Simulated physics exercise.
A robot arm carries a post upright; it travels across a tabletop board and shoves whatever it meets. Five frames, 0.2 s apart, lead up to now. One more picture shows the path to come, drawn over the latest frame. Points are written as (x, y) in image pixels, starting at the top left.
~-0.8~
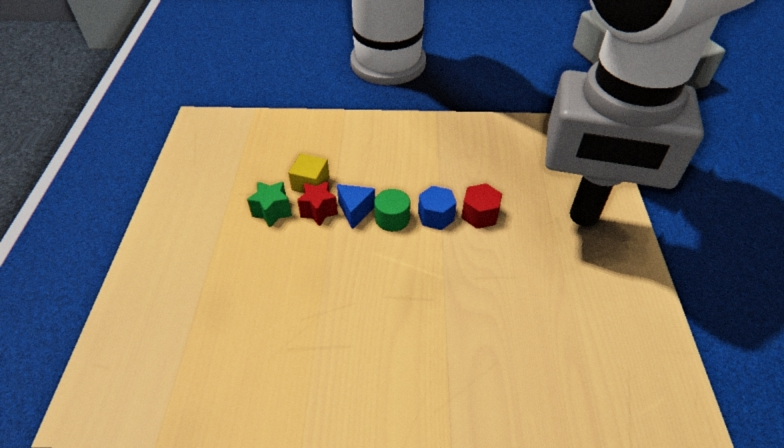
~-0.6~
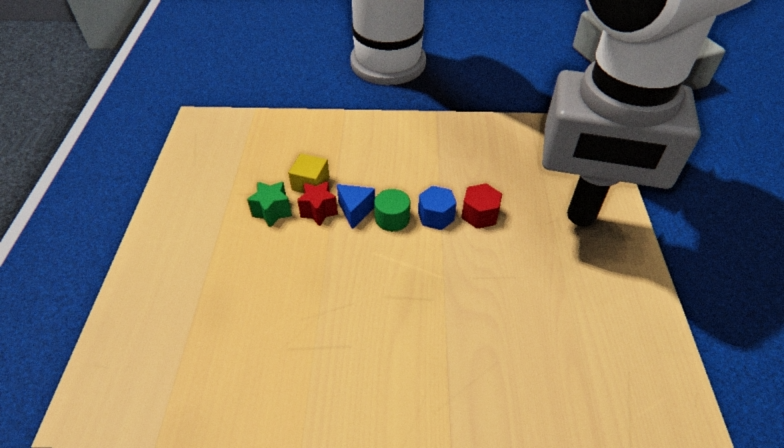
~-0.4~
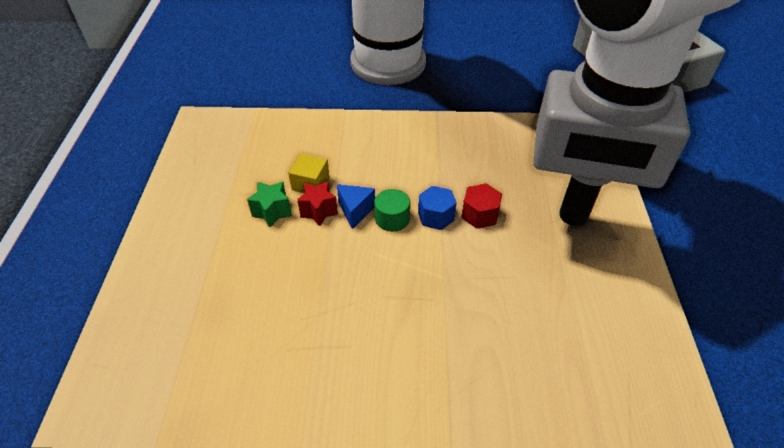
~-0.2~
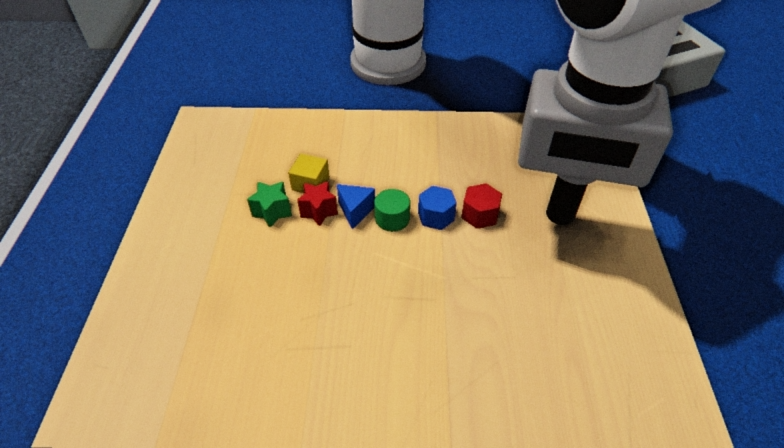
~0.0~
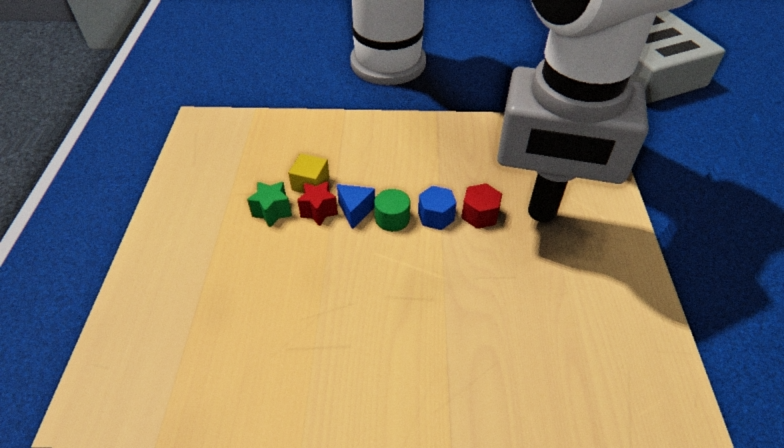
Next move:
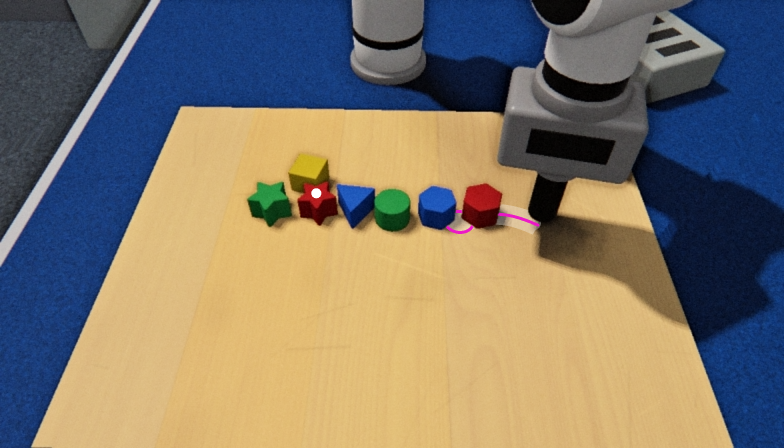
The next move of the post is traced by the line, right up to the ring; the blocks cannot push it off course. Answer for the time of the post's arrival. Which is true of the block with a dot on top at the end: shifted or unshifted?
When the path is over, the block with a dot on top has left its spot.
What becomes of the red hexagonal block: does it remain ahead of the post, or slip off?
The post still has the red hexagonal block in front of it when the path ends.
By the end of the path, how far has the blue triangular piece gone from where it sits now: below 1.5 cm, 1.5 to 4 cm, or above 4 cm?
The answer here is from 1.5 to 4 cm.
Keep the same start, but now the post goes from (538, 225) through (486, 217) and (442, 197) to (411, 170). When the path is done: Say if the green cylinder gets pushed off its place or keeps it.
Here's my answer: The green cylinder gets displaced.
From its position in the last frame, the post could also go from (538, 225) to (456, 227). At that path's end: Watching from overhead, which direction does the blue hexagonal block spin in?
From above, the blue hexagonal block will be seen to turn anti-clockwise.
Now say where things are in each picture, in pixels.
The first frame shows lower end of the post at (583, 217), tops of blocks, red star block at (316, 193), blue triangular piece at (354, 194), green cylinder at (392, 201), blue hexagonal block at (438, 198), red hexagonal block at (483, 196).
The second frame shows post at (581, 217), blocks as before.
The third frame shows post at (573, 217), blocks as before.
The fourth frame shows post at (560, 216), blocks as before.
The fifth frame shows post at (542, 213), red star block at (316, 193), blue triangular piece at (354, 194), green cylinder at (392, 201), blue hexagonal block at (438, 198), red hexagonal block at (483, 196).
The drawn path runs from (538, 225) by way of (511, 216) and (484, 215) to (459, 222); the dot is on the red star block.
What follows on the original path. Halfway along, post at (499, 202); blue hexagonal block at (432, 199); red hexagonal block at (468, 197), turned 15° anticlockwise.
At the end, post at (461, 210); red star block at (301, 193), turned 15° anticlockwise; blue triangular piece at (333, 189); green cylinder at (357, 201); blue hexagonal block at (393, 206), turned 15° clockwise; red hexagonal block at (429, 205), turned 15° anticlockwise.
